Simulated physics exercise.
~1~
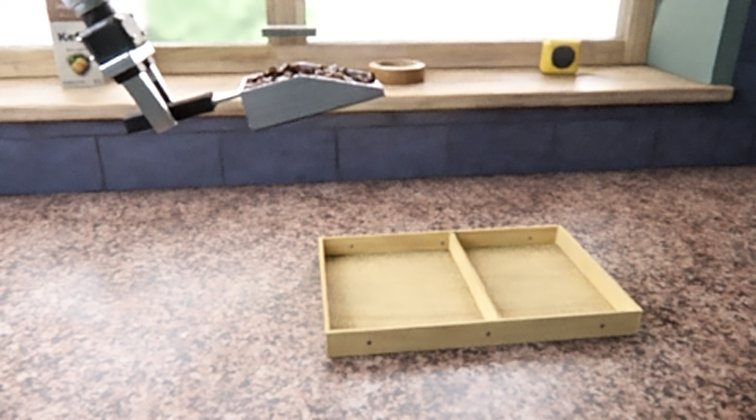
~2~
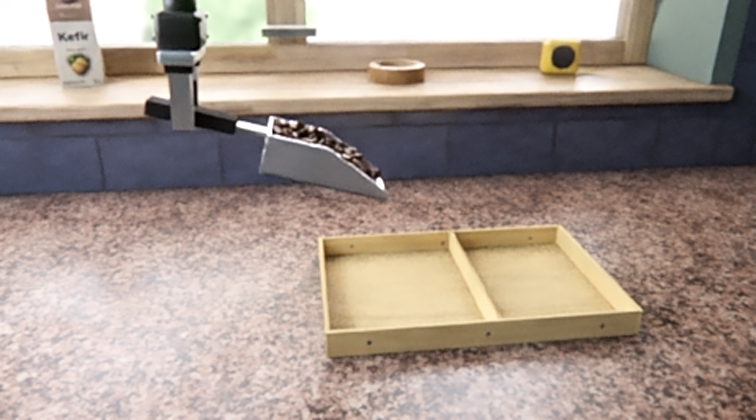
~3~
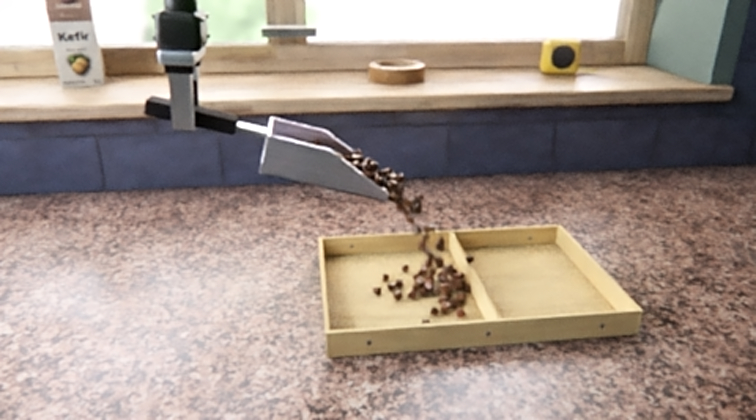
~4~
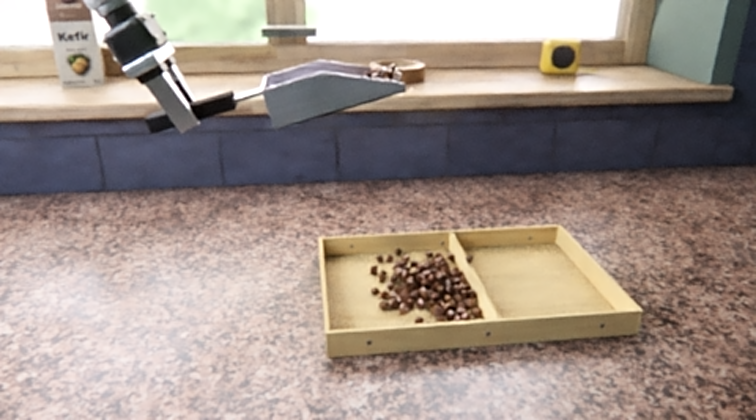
A robotic arm with a black and silver gripper holds a grey scoop heaped with dark brown pellets at the upper left, above a speckled reddish-brown counter seen from the front and slightly above. A shallow pale wooden tray with two compartments sits on the counter to the right, and a carton, a roll of tape and a yellow tape measure stand on the windowsill behind. The arm lowers the scoop and tips it forward. Pellets slide off its front edge and pour into the tray's left compartment. The scoop then rises and levels out, leaving a loose pile against the divider and the right compartment nearly empty.
